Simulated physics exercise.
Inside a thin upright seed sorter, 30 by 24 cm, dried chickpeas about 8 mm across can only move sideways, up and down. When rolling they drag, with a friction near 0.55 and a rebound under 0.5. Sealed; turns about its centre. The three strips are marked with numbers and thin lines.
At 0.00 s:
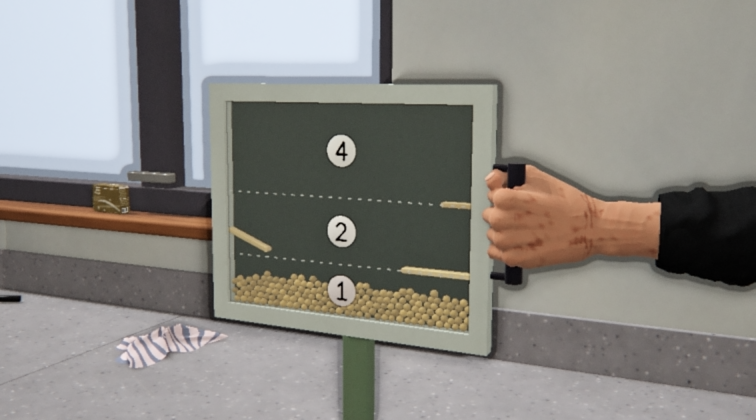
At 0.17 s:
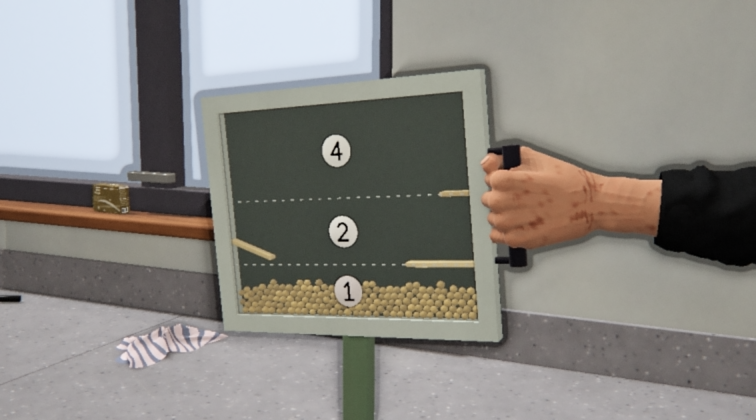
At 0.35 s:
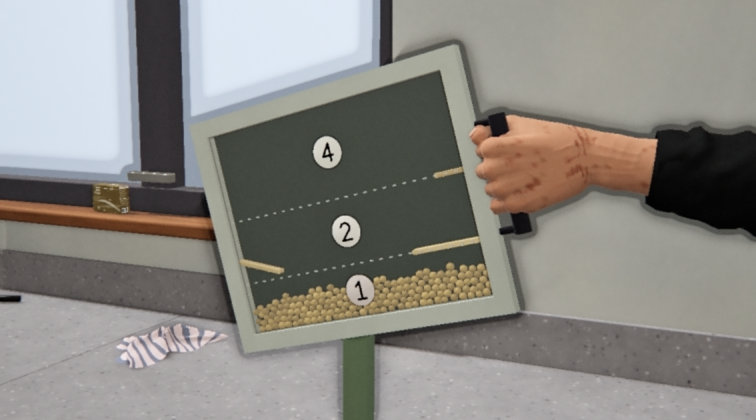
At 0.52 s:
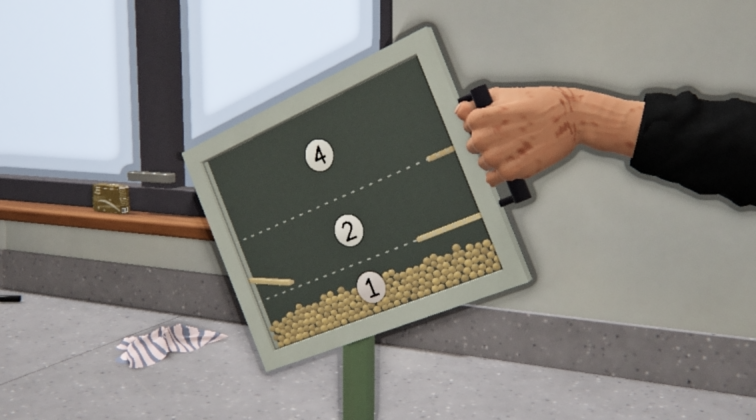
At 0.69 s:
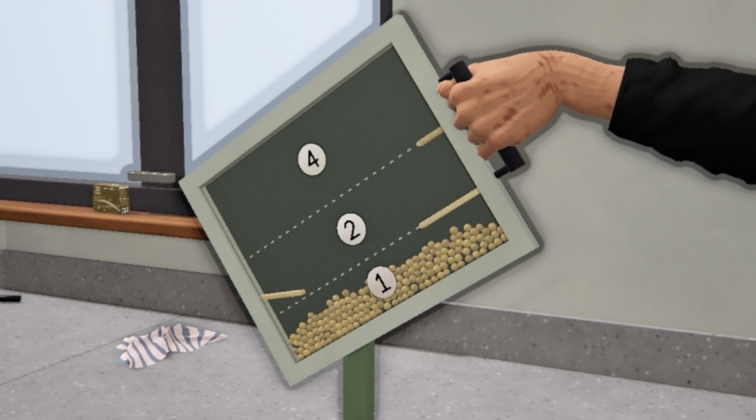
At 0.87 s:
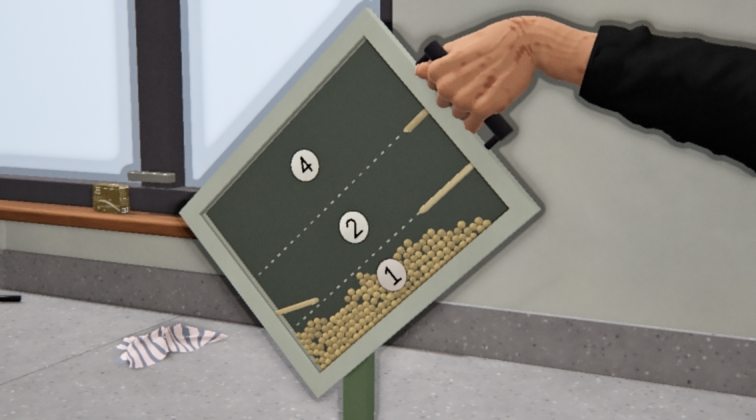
A hand on the right-side handle turned an upright framed box steadily anticlockwise, and the chickpeas in the bottom section shifted with it, their level layer becoming a slope that rose to the right.
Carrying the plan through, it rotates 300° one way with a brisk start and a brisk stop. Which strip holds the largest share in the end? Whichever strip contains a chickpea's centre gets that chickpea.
The strip marked 4.
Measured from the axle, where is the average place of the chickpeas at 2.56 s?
Position estimate: Right 9 cm, below 9 cm.
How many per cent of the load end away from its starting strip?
Moved: Close to 100 %.
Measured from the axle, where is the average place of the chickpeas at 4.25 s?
The middle sits around 3 cm right and 8 cm below.
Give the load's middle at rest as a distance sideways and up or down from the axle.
The middle sits around 9 cm right of it and 9 cm below it.
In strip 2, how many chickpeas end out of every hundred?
The answer is near 40 percent.
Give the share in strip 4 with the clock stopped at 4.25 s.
I'd say near 90 in a hundred.
By 2.56 s, it stands 134° anticlockwise; the chickpeas' middle is 9 cm right of and 9 cm below the centre; no. 1, 30 %, no. 2, 20 %, no. 4, 45 %.
By 4.25 s, it has come round 226° anticlockwise; the chickpeas' middle is 3 cm right of and 8 cm below the centre; no. 2, 10 %, no. 4, 90 %.
By 5.70 s, it has come round 300° anticlockwise; the chickpeas' middle is 9 cm right of and 9 cm below the centre; no. 2, 35 %, no. 4, 65 %.
Settled by 6.6 s, it has come round 300° anticlockwise; no. 1, 0 %, no. 2, 40 %, no. 4, 60 %.
